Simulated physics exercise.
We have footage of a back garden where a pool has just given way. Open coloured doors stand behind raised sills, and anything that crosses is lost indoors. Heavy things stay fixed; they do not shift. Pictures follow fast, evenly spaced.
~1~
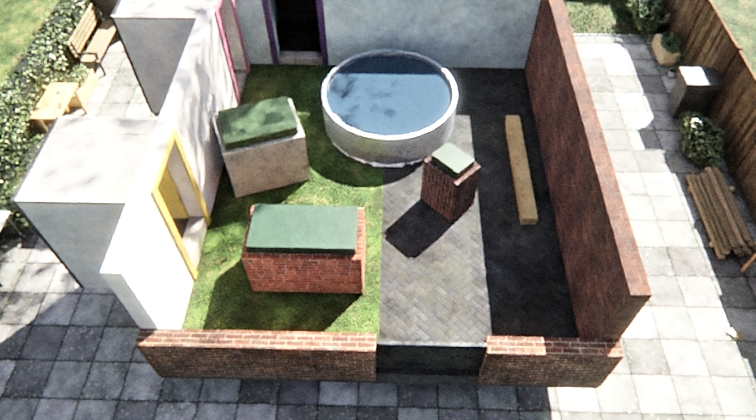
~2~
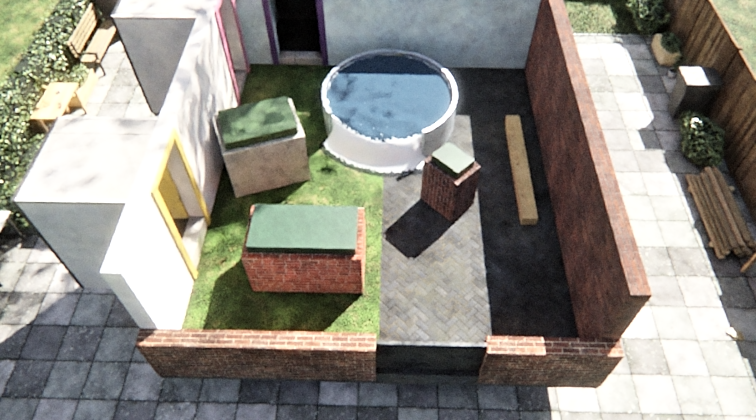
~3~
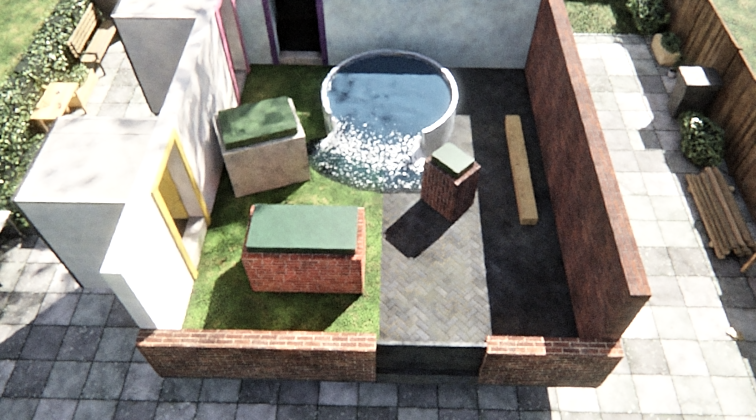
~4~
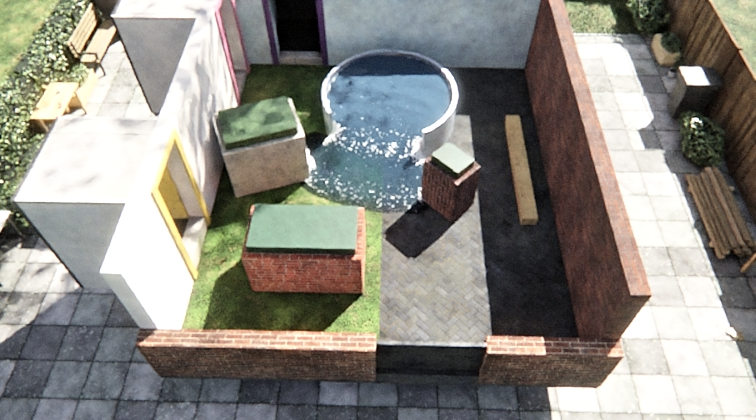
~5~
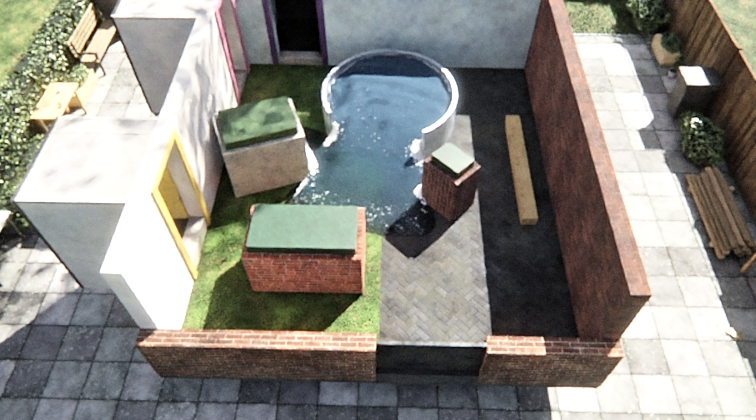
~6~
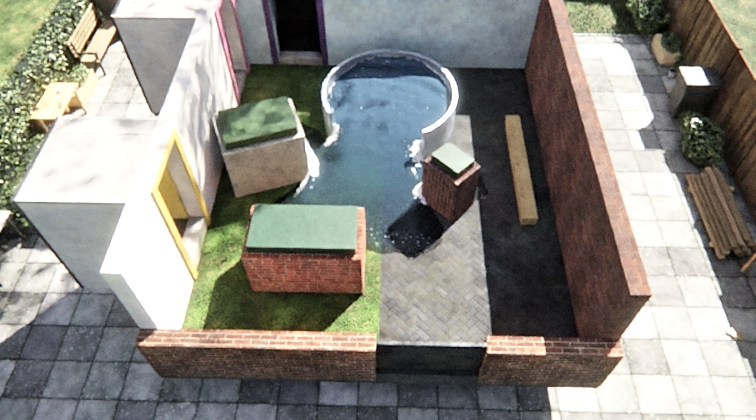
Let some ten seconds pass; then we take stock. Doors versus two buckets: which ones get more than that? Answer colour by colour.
The purple door gets no more, the yellow door gets no more, the pink door gets no more.
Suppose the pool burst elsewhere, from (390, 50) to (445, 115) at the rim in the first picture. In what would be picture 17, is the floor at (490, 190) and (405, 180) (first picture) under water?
Well, the first place would be submerged and the second one still bare.
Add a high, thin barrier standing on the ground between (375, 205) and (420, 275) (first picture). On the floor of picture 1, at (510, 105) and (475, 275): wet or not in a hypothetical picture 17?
Untouched, then submerged.
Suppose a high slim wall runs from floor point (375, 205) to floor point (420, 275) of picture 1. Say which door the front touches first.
I'd pick the yellow one.
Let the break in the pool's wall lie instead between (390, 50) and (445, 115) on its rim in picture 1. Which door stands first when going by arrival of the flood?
My pick is the purple-painted one.
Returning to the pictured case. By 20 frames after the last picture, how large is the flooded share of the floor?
Roughly 75 %.
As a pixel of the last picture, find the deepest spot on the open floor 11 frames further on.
Roughly at pixel (330, 238).
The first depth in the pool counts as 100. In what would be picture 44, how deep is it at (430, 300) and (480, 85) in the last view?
Respectively about 18 and 2 per cent.
A moment on, water covers 30 % of the floor; the purple door not reached, the yellow door not reached, the pink door not reached.
Next, water covers 50 % of the floor; the purple door not reached, the yellow door wet at the sill, nothing in, the pink door not reached.
Then, water covers 75 % of the floor; the purple door not reached, the yellow door wet at the sill, nothing in, the pink door not reached.
Later, water covers 90 % of the floor; the purple door wet at the sill, nothing in, the yellow door wet at the sill, nothing in, the pink door wet at the sill, nothing in.
In the end, water covers 95 % of the floor; the purple door wet at the sill, nothing in, the yellow door wet at the sill, nothing in, the pink door wet at the sill, nothing in.
